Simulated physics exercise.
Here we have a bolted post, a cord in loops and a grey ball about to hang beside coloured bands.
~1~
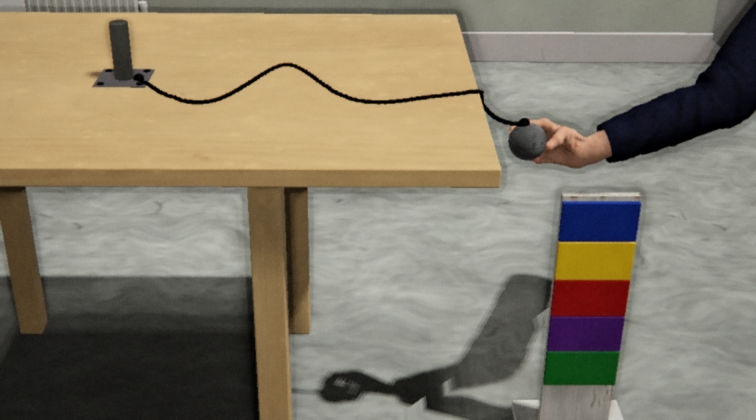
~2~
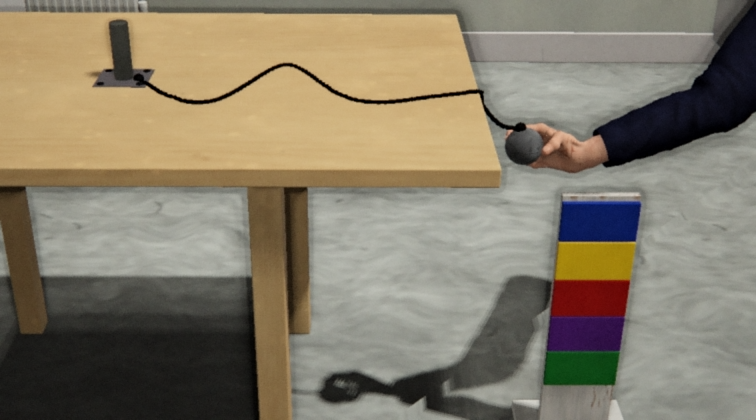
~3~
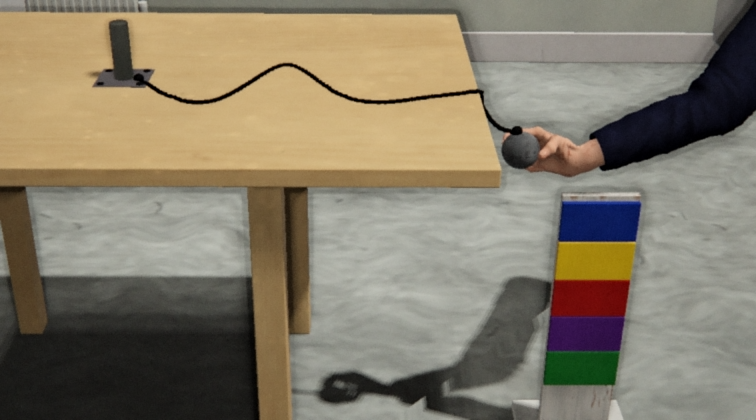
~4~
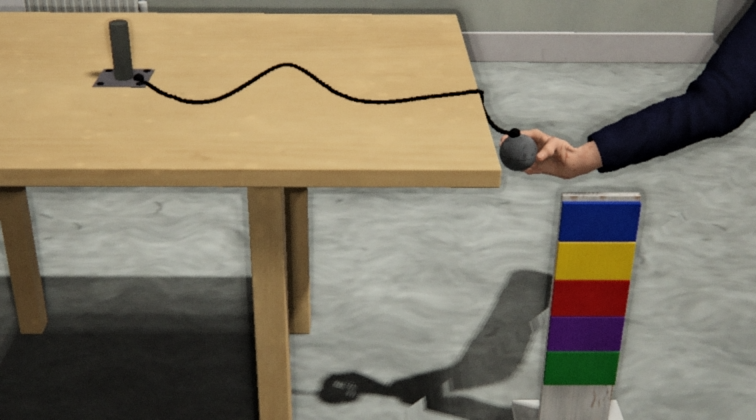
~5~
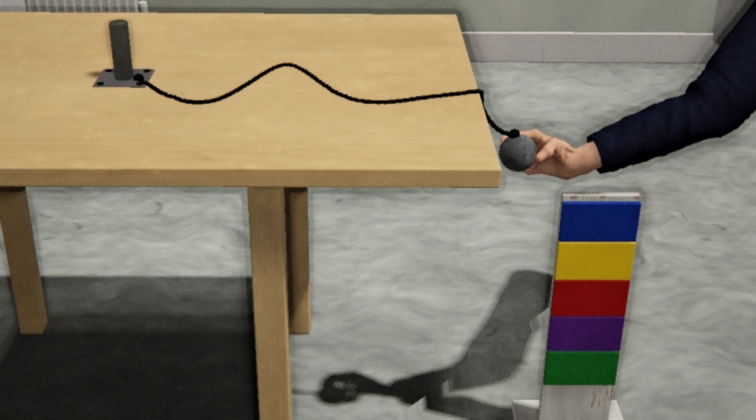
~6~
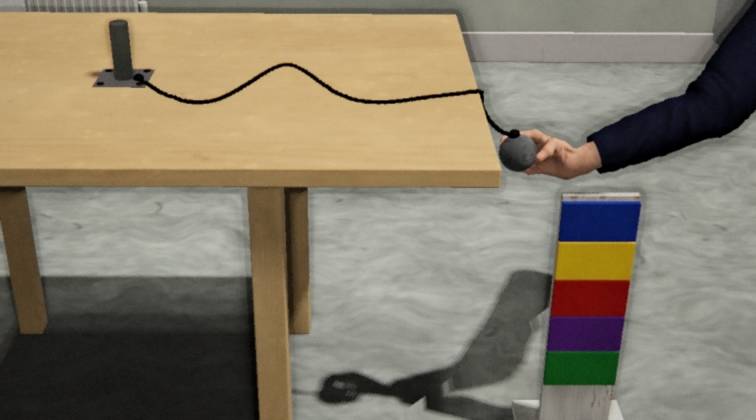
A hand holding a grey ball on a black cord lowers it very slightly.
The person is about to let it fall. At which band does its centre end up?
Its centre hangs level with the red band.
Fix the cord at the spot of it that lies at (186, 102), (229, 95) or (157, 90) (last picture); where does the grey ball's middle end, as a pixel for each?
The places are (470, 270), (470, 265) and (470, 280).
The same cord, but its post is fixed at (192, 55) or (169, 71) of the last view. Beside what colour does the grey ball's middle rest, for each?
Taking them in turn: Purple; purple.
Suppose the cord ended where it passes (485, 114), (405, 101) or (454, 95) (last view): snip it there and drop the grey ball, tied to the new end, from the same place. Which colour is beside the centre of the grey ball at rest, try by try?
Taking them in turn: Yellow; no band; blue.
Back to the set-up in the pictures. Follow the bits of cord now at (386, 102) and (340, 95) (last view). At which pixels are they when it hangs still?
The first at (476, 143), the second at (478, 95).
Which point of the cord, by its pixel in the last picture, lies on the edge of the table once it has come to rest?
At (340, 95), roughly.
Soon after, ball near (491, 297); level with red.
Then, ball near (447, 292); level with red.
At rest, ball near (468, 297); level with red. Its middle rests at the red band.
